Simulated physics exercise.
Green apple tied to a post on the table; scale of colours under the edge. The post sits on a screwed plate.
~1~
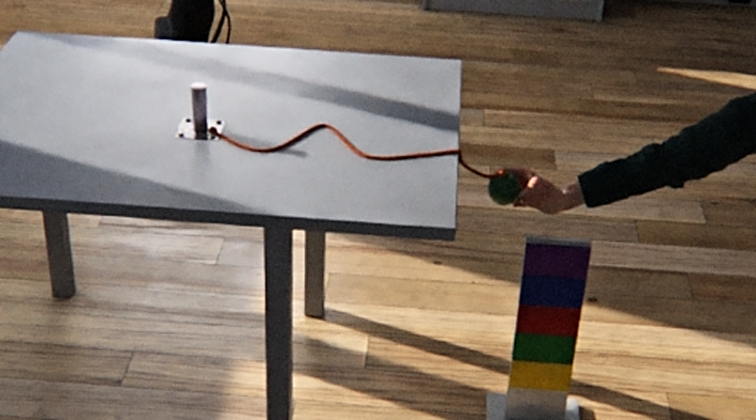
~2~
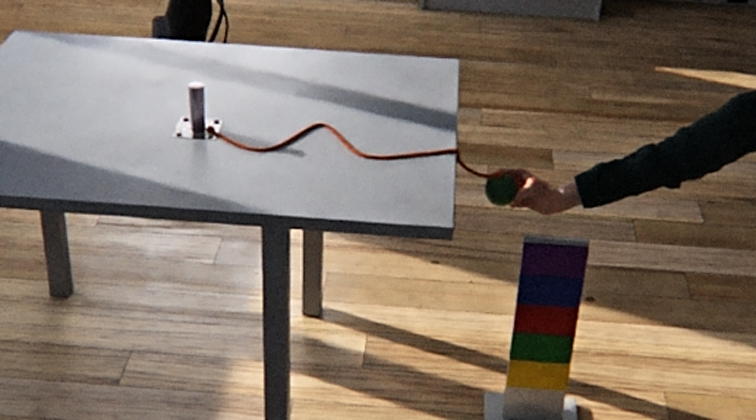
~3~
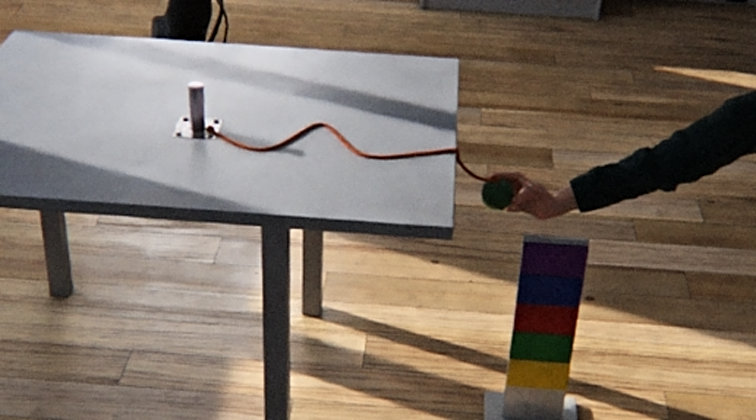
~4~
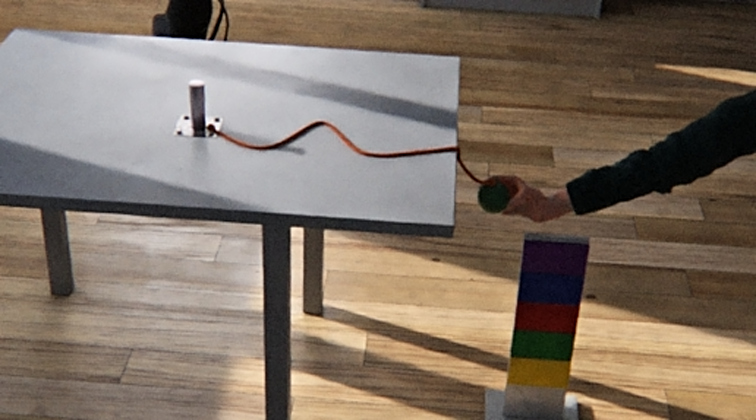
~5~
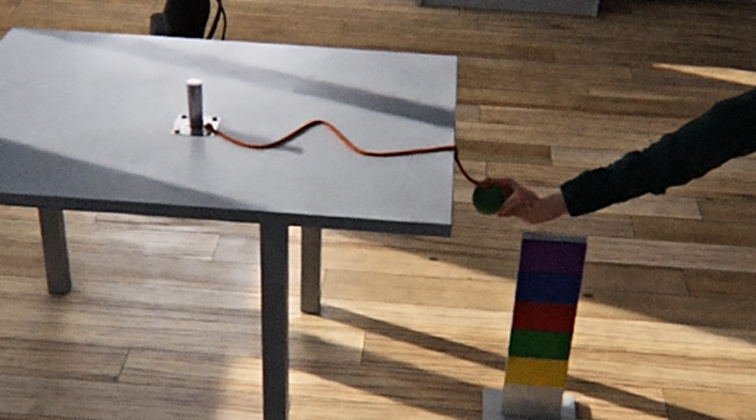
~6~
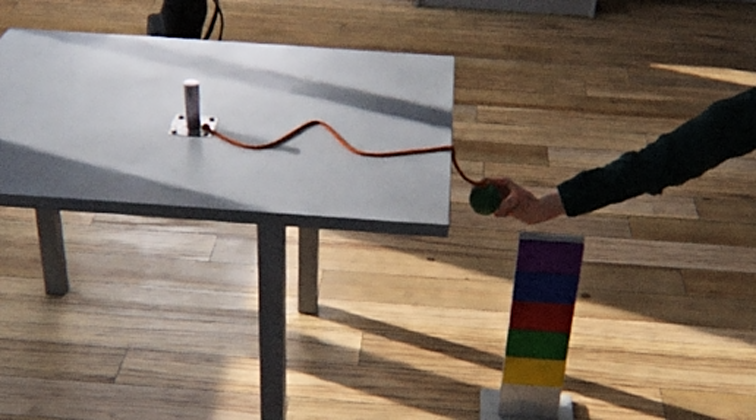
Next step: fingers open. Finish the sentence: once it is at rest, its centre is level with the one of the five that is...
Blue.
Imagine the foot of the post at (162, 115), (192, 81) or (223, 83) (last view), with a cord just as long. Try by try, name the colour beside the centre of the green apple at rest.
For the first it is purple, for the second purple, for the third blue.
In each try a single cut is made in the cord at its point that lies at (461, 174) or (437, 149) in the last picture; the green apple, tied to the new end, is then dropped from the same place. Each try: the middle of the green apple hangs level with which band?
In order, the results are purple and above them all.
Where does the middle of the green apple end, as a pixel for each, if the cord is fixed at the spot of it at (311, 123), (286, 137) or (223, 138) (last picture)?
About (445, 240), (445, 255) and (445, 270).
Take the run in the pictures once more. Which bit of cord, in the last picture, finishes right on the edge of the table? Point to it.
At (380, 155), roughly.
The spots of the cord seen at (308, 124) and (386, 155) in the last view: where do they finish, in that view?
The first settles around (346, 138), the second around (452, 159).
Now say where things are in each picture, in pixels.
Green apple (505, 189); purple (557, 262); blue (553, 293); red (548, 321); green (544, 350); yellow (541, 377), in the first frame.
Green apple (501, 190); cord through (230, 142) (286, 142) (334, 131) (372, 157) (443, 152), in the second frame.
Green apple (498, 194), in the third frame.
Green apple (494, 198); cord through (231, 140) (287, 140) (334, 129) (372, 155) (443, 150), in the fourth frame.
Green apple (489, 199), in the fifth frame.
Green apple (485, 200); cord through (226, 139) (282, 140) (329, 129) (367, 154) (438, 149), in the sixth frame.
A little later, apple near (475, 275); level with blue.
Next, apple near (422, 269); level with blue.
Later still, apple near (453, 279); level with blue.
When it is over, apple near (444, 279); level with blue. Its middle rests at the blue band.
